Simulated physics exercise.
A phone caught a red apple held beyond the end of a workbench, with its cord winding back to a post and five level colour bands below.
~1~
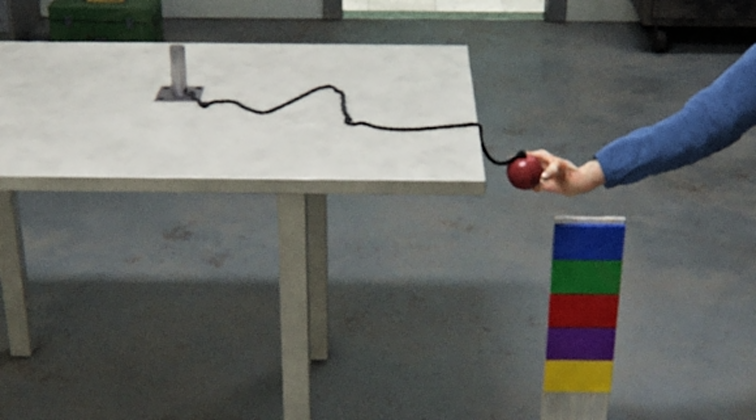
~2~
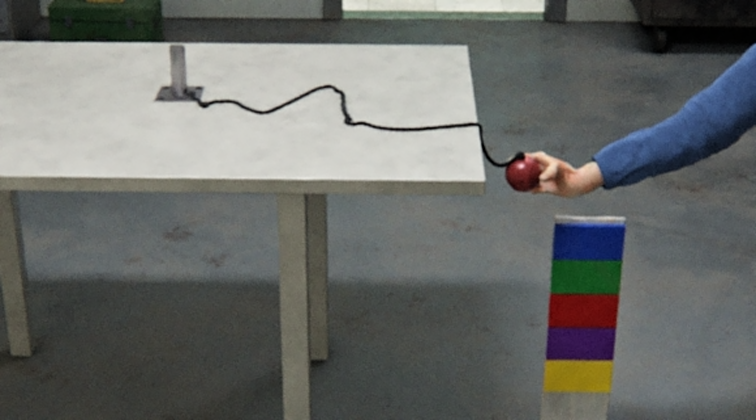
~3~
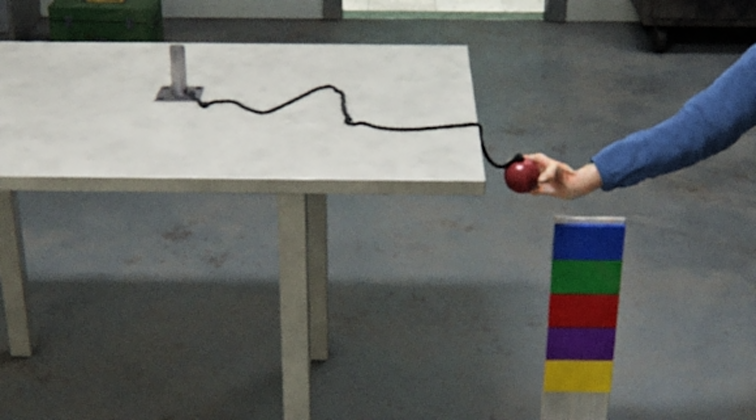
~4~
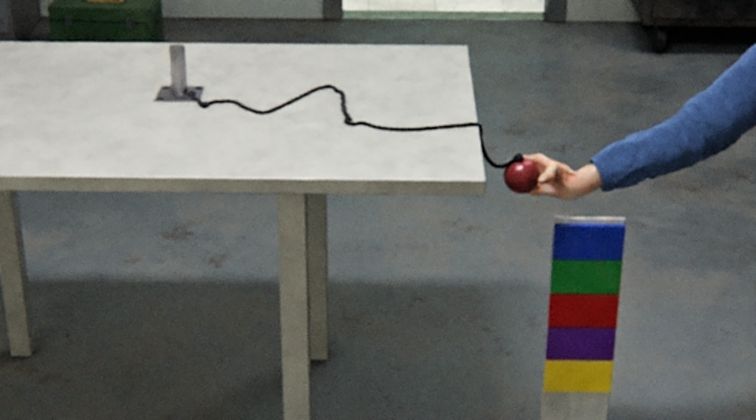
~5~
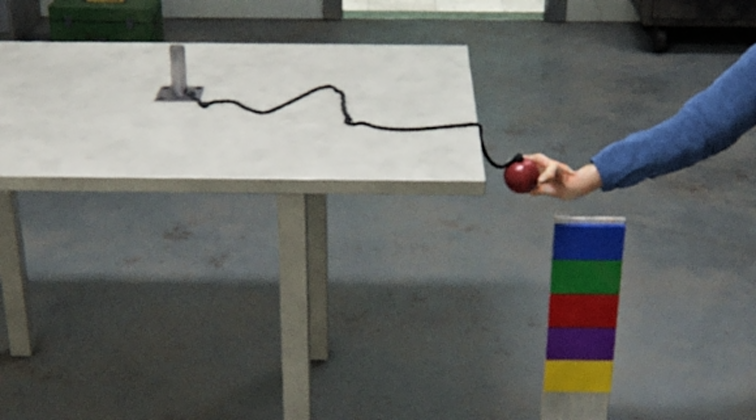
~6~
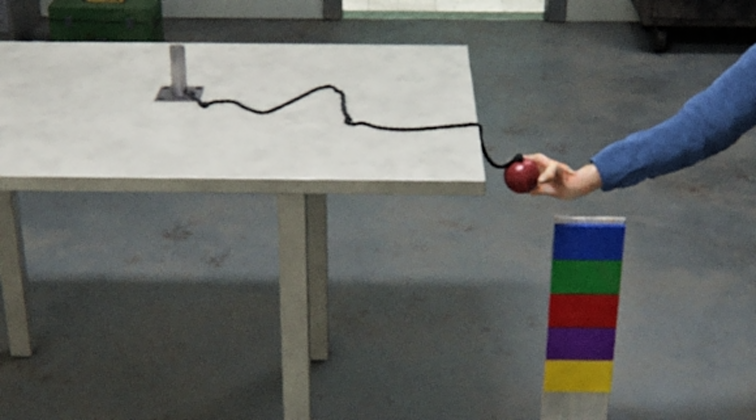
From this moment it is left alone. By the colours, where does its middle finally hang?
At the yellow band.
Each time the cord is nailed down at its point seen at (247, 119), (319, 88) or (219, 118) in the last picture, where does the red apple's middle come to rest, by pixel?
Readings in order - (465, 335), (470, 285), (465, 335).
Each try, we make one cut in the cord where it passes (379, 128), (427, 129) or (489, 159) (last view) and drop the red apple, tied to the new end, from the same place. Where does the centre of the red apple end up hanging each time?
In order, roughly (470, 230), (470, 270) and (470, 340).
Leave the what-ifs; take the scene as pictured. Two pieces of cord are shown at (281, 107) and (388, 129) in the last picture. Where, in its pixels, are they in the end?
They go to (343, 104) and to (473, 214).
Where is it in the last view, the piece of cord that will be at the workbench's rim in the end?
It's the bit near (343, 103).
Early on, apple near (488, 361); level with yellow.
Midway, apple near (453, 363); level with yellow.
Finally, apple near (466, 370); level with yellow. The cord holds its middle at yellow.
